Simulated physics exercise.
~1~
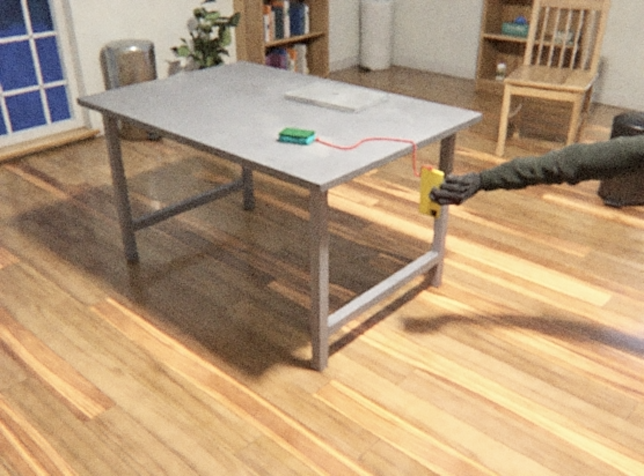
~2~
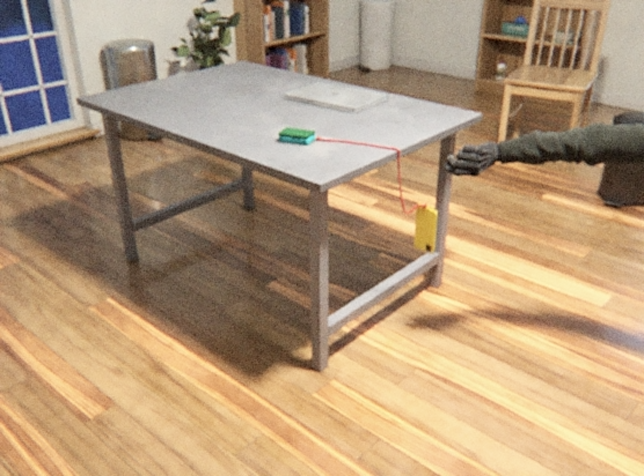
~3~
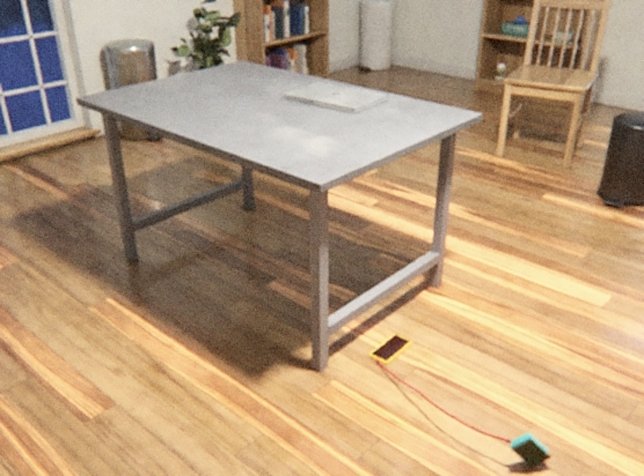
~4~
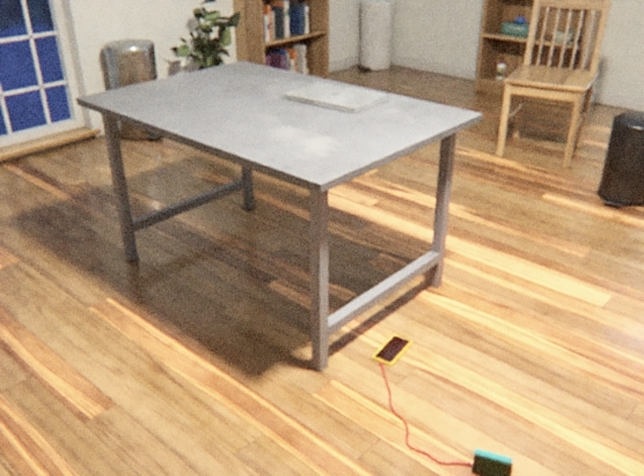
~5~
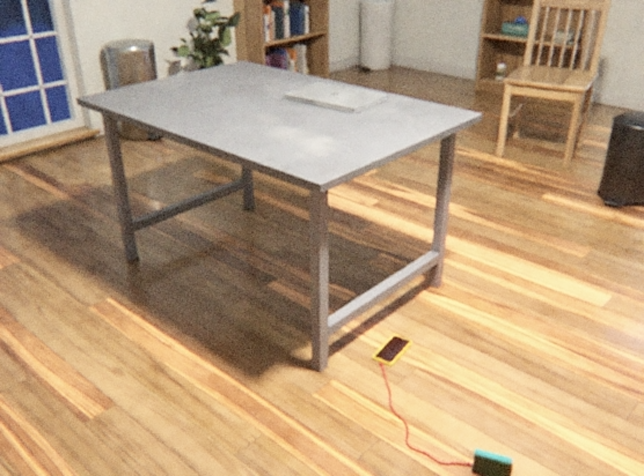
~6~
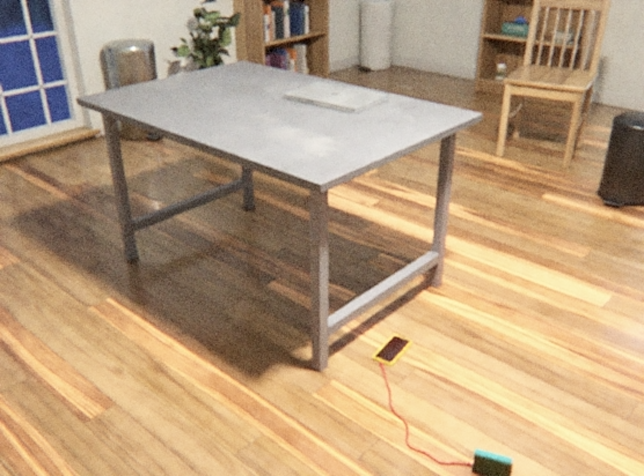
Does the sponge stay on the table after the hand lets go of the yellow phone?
No, the string pulls the sponge over the edge as the phone drops, and both end up lying on the wooden floor.
